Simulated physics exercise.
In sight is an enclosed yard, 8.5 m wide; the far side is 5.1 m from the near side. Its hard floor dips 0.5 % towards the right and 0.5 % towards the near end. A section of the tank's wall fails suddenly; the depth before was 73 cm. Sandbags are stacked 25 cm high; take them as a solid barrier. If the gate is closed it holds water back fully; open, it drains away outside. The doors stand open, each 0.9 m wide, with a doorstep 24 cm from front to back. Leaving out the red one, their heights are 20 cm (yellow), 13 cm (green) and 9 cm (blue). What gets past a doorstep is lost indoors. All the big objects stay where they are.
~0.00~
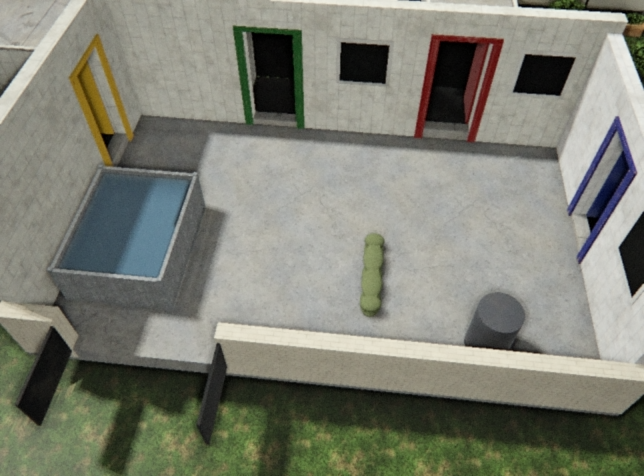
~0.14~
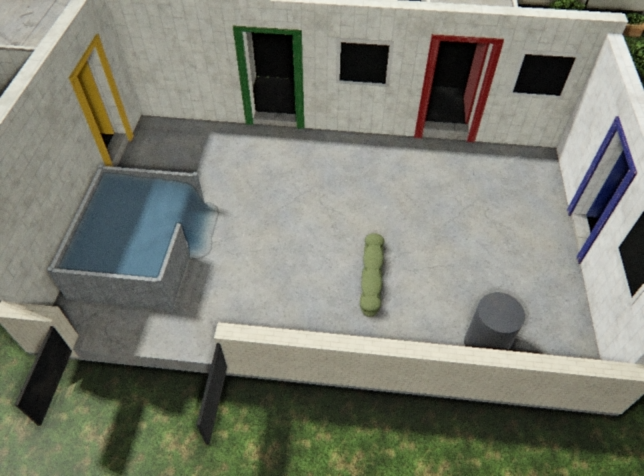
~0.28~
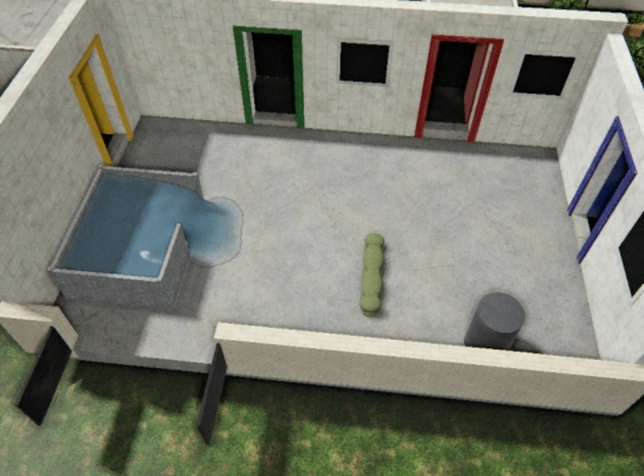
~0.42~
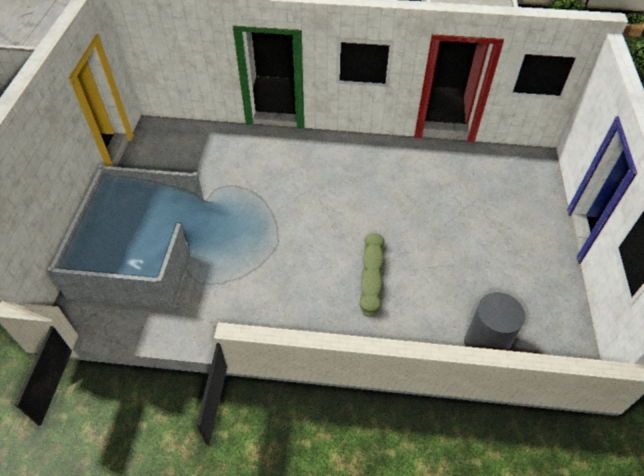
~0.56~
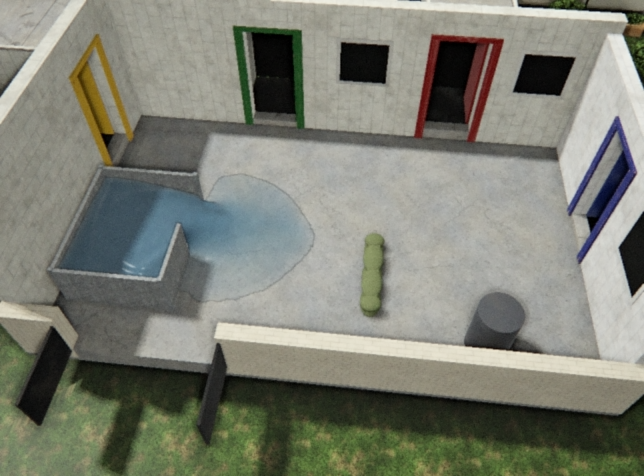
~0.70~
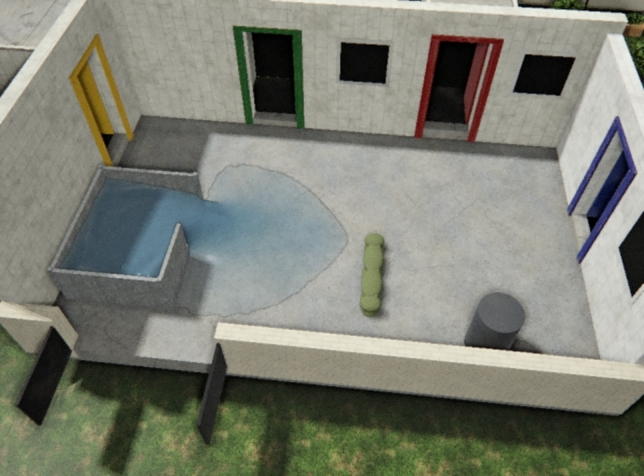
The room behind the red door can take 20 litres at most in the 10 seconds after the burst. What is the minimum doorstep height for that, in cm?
It would have to be roughly 7 cm high.
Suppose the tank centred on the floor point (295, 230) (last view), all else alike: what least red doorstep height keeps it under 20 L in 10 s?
Some 11.5 cm.
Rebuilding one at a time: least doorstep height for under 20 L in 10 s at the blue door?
About 8.0 cm at blue.
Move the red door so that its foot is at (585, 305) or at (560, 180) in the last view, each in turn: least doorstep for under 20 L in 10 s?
About 10.0 and 19 cm.
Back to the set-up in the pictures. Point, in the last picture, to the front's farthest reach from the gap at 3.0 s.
At about (555, 149).
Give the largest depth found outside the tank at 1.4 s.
About 38 cm.
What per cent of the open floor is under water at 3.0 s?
Near 60 per cent is wet.
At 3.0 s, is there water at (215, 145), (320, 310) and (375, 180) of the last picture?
In that order: Dry, wet, flooded.
After 1.4 s water covers 30 % of the floor, deepest (38 cm) near (204, 225); it has not reached the red door.
After 3.0 s water covers 60 % of the floor, deepest (45 cm) near (555, 149); 10 cm at the red door, 0 litres in over its 22 cm doorstep.
After 10.0 s water covers 80 % of the floor, deepest (14 cm) near (580, 387); 7 cm at the red door, 0 litres in over its 22 cm doorstep.
At the red door as built, the water arrived by 2.2 s and peaked near 13 cm at 2.4 s.
Run again over the same 10 s with other heights there, 33 litres in over 6 cm, 11 litres over 8 cm. The limit of 20 litres is kept from about 7 cm up.
